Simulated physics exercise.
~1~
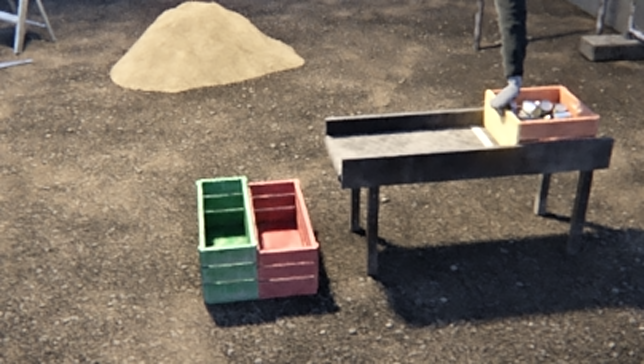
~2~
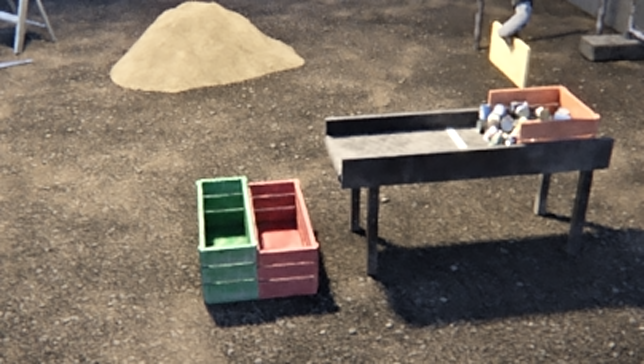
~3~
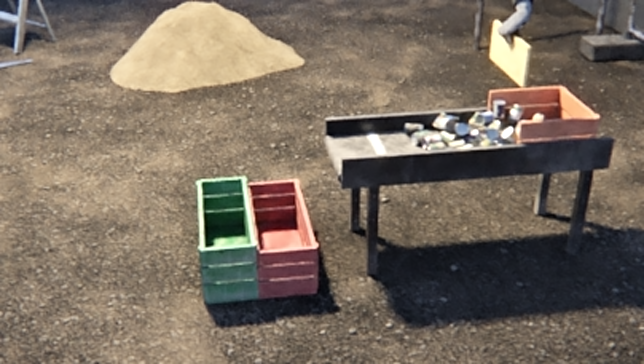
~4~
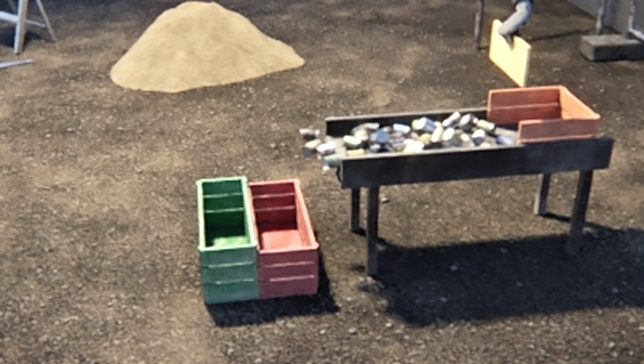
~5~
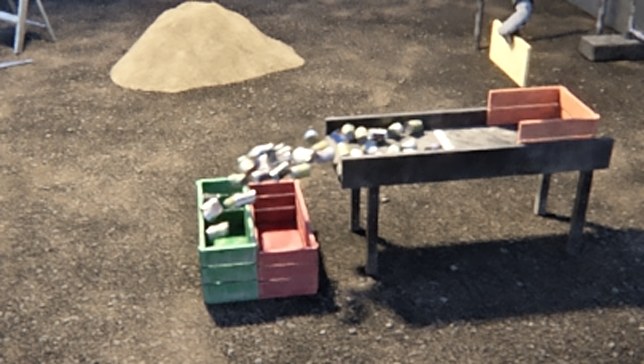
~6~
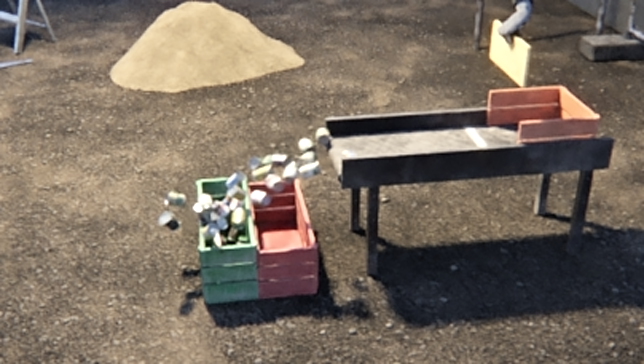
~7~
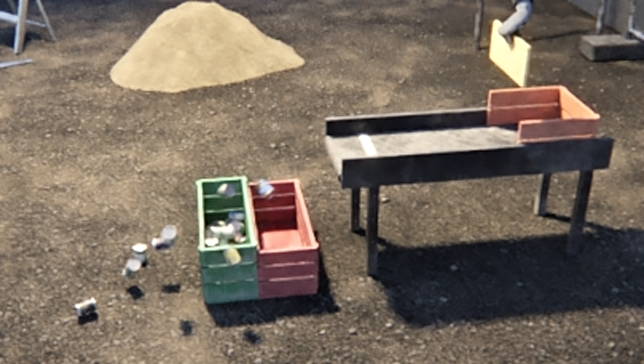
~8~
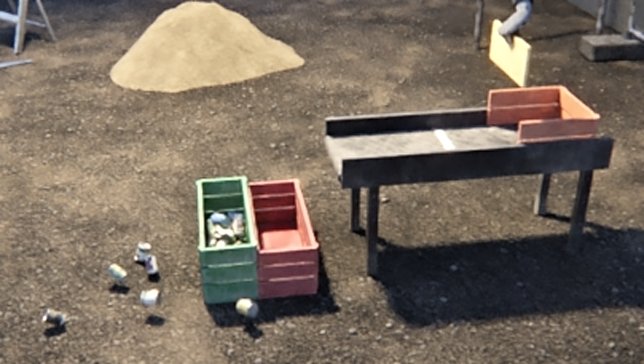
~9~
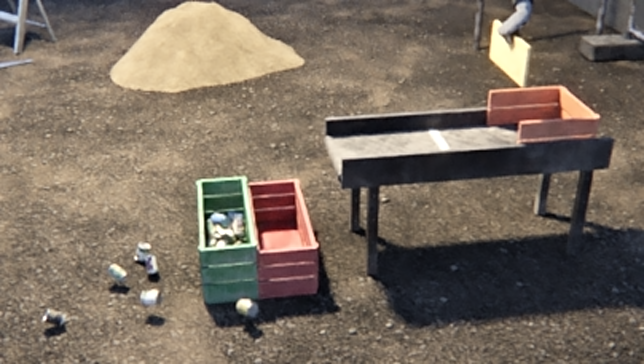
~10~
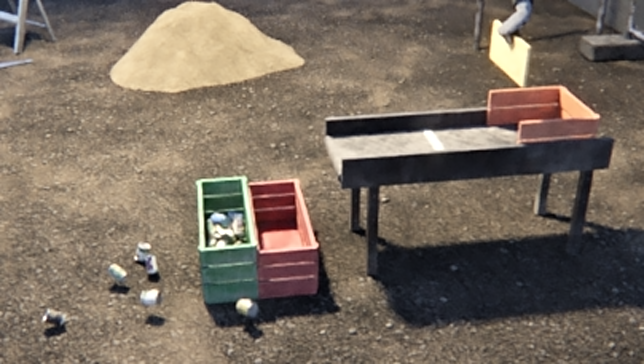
Small tins riding a belt left from an orange pen, flying off its end into a green bin, several landing on the ground beyond.
